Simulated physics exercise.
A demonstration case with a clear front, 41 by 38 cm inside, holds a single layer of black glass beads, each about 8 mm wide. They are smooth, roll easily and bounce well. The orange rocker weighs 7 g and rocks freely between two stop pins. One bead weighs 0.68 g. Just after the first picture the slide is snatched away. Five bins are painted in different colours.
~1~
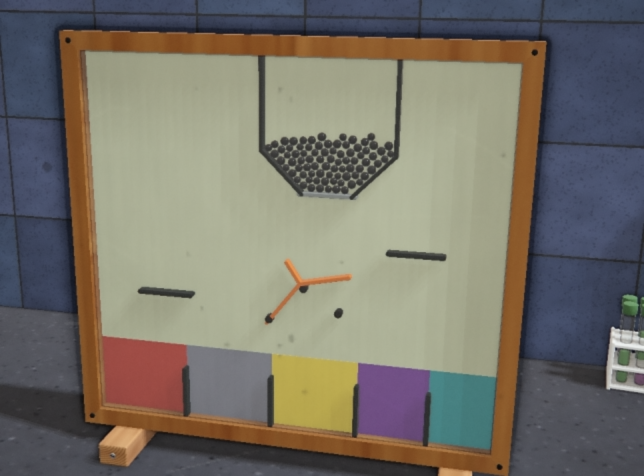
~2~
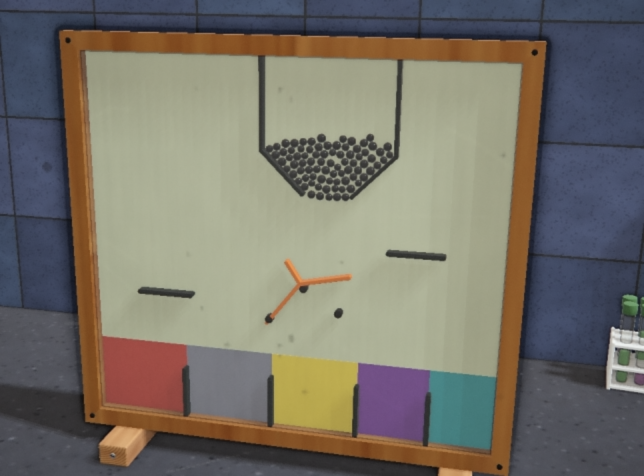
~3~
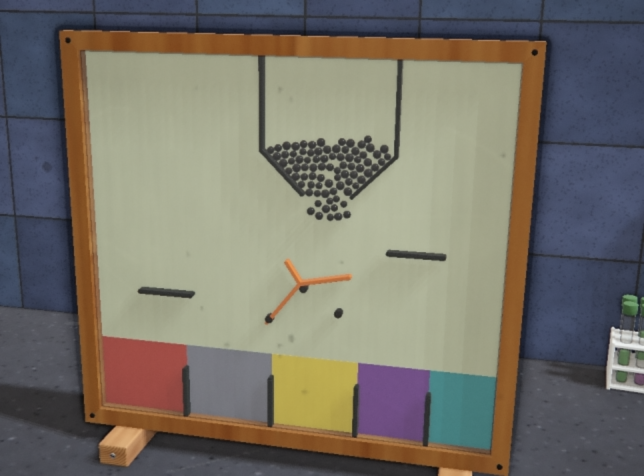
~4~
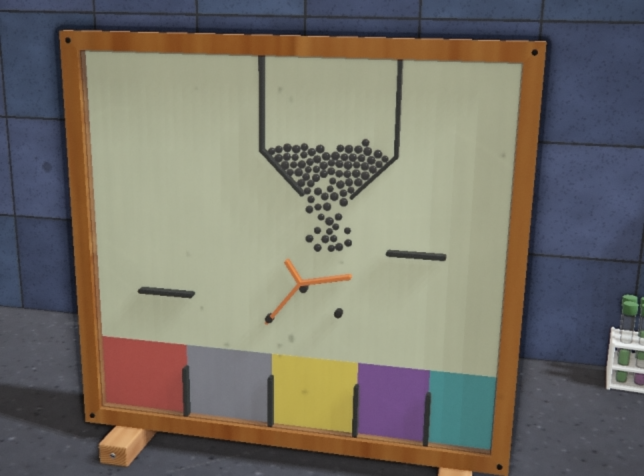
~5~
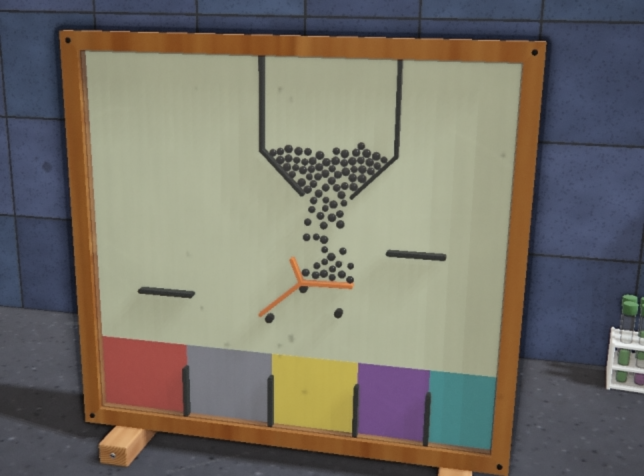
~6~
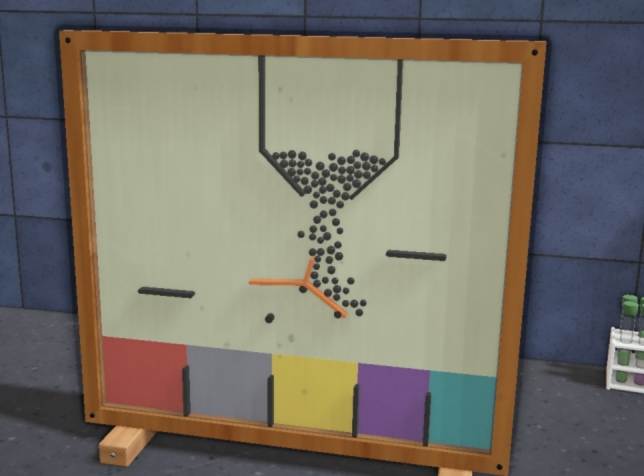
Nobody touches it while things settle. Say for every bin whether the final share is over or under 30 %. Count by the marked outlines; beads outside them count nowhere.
Red bin: Under; purple bin: Over; turquoise bin: Under; yellow bin: Under; grey bin: Under 30 %.
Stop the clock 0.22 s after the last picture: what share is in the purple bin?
About 40 per cent.
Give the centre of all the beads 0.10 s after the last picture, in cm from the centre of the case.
About 5 cm right and 2 cm below.
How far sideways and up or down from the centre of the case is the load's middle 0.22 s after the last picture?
Some 7 cm right and 9 cm below.
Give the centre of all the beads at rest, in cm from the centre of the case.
About 8 cm right and 17 cm below.
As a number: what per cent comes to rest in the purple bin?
Roughly 60 per cent.
Then, 0.10 s after the last picture, purple 10 %; orange rocker right end down 17°.
Then, 0.22 s after the last picture, purple 40 %, turquoise 10 %; orange rocker right end down 17°.
Then, 0.45 s after the last picture, purple 60 %, turquoise 15 %, grey 5 %; orange rocker left end down 24°.
At rest 1.7 s after the last picture, red 5 %, purple 60 %, turquoise 20 %, yellow 0 %, grey 10 %; orange rocker left end down 33°.
